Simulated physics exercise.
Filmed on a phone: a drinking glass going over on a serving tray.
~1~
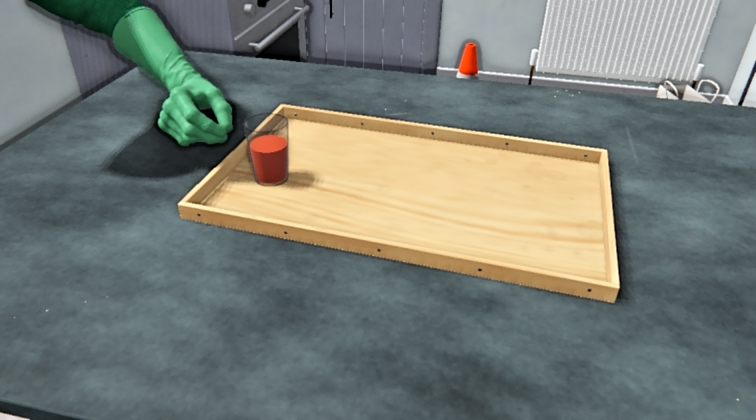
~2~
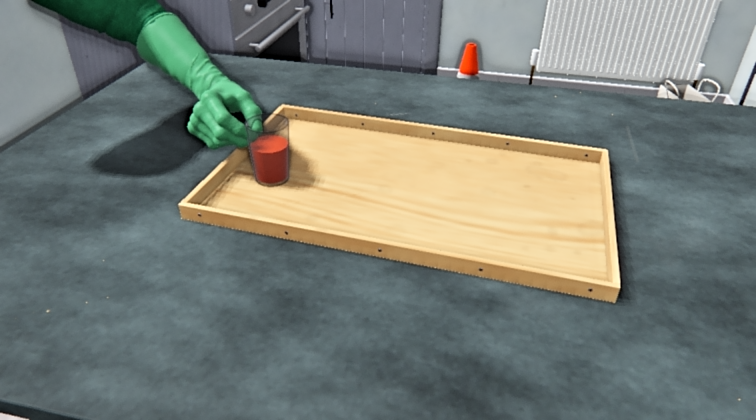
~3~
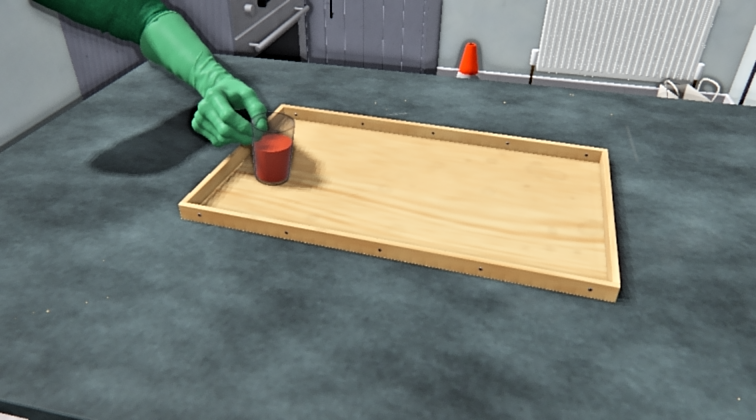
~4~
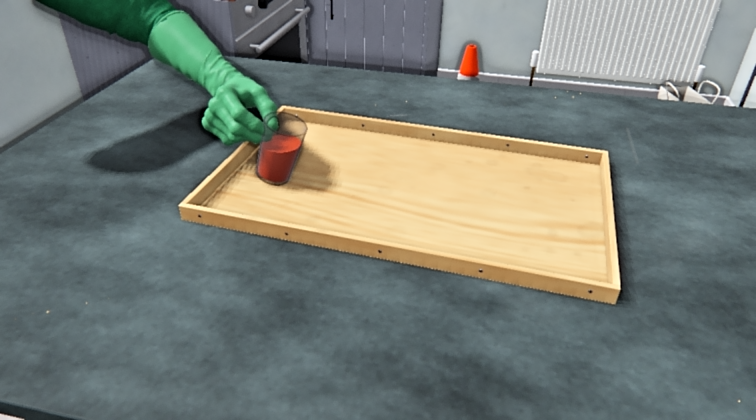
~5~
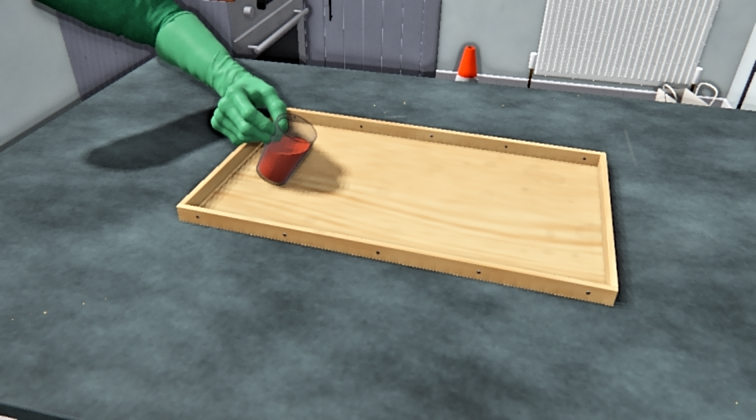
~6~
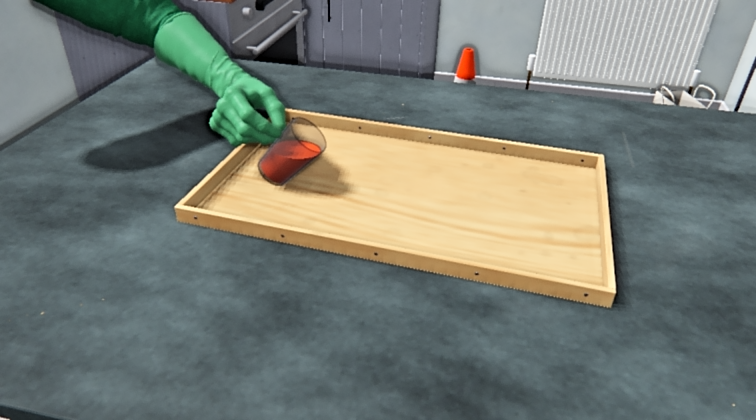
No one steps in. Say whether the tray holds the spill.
The tomato juice keeps within the tray.
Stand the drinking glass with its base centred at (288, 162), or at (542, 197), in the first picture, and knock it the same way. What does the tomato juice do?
At the first place it is held by the rim, at the second it wets the top as well.
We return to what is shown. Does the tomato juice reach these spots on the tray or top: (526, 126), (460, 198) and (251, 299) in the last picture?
One: Dry. Two: In the puddle. Three: Not reached.
Soon after, the drinking glass lies in the tray; the puddle covers about as much as a plate; all of it is inside the rim.
Later, the puddle covers about as much as a tray; all of it is inside the rim.
In the end, the puddle covers about as much as a tray; all of it is inside the rim.
